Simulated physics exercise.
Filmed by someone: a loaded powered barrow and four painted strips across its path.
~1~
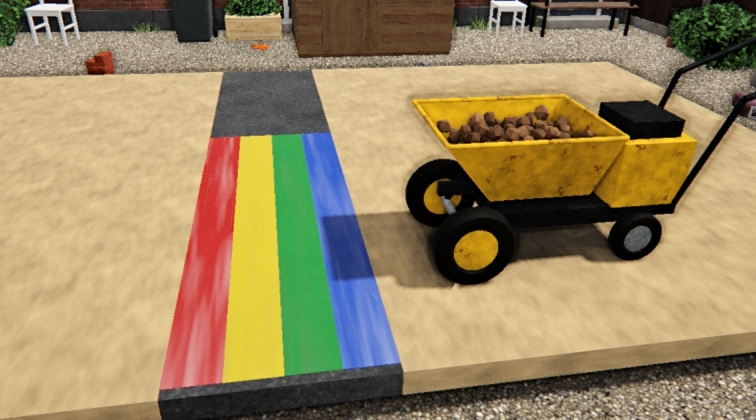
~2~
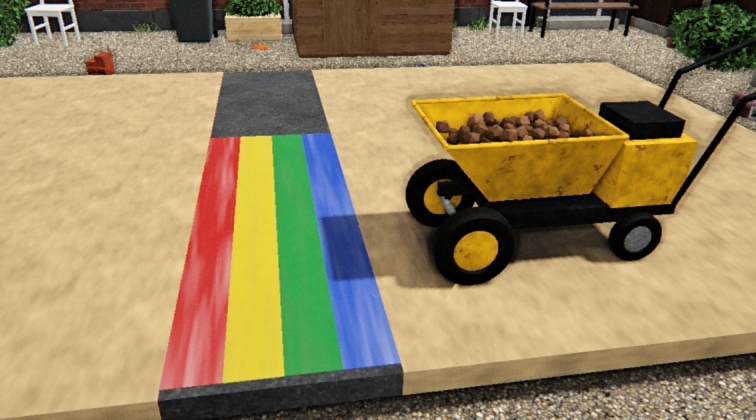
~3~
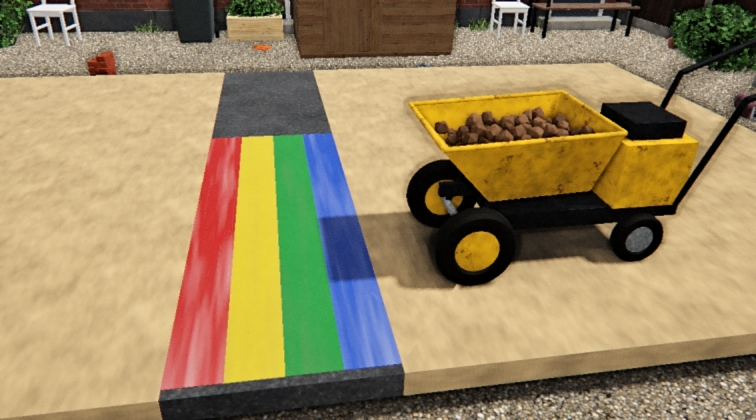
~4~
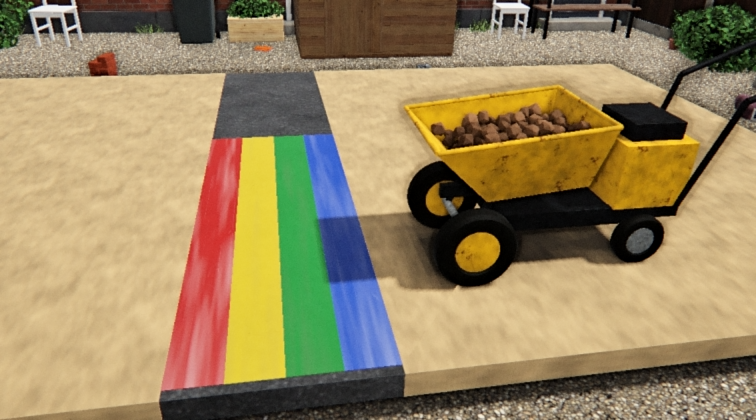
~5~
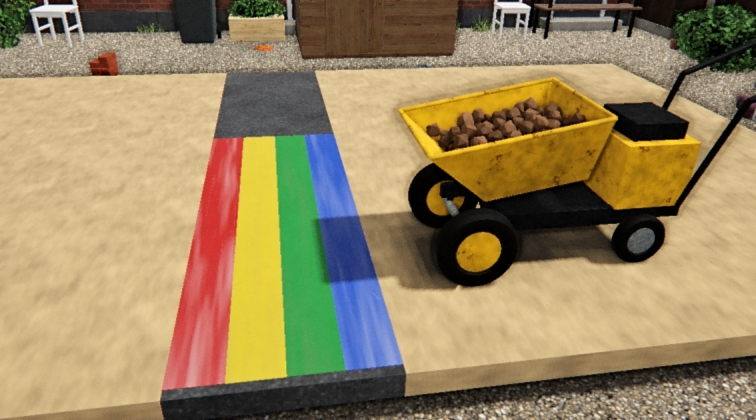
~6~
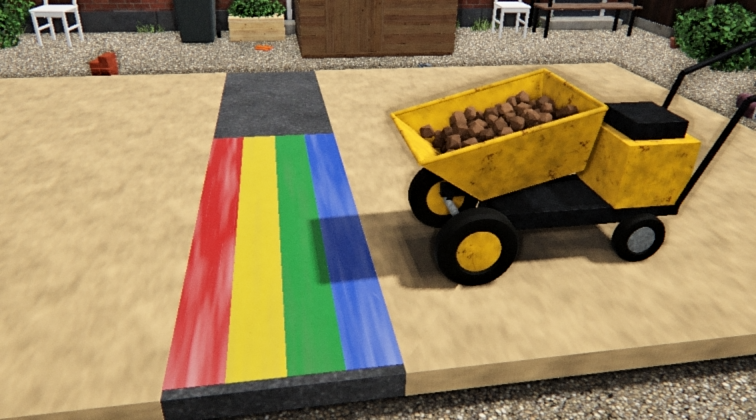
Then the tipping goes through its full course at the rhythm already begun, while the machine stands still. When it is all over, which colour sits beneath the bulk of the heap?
The bulk sits over the green colour.
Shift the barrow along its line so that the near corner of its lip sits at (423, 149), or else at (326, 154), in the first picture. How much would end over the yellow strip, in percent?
Roughly 30 and 10 percent respectively.
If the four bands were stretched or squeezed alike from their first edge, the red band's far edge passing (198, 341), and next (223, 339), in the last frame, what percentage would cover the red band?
Near 10 and 10 in a hundred.
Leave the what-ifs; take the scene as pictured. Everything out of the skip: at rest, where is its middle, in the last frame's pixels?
Roughly at pixel (304, 257).
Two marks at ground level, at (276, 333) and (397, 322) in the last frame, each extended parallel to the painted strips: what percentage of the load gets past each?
First 20 in a hundred, second 80 in a hundred.
Soon after the last picture, skip tipped steeply; all in the skip.
A little later, skip tipped right over; most in the skip; a small part over the blue strip; a small part over the green strip; a stray few over the yellow strip; a stray few falling.
Later still, skip tipped right over; about a quarter in the skip; about a quarter over the blue strip; about a third over the green strip; about a quarter over the yellow strip; a small part over the red strip; a stray few off the paint.
At rest, skip tipped right over; about a quarter in the skip; about a quarter over the blue strip; about a third over the green strip; about a quarter over the yellow strip; a small part over the red strip; a stray few off the paint.
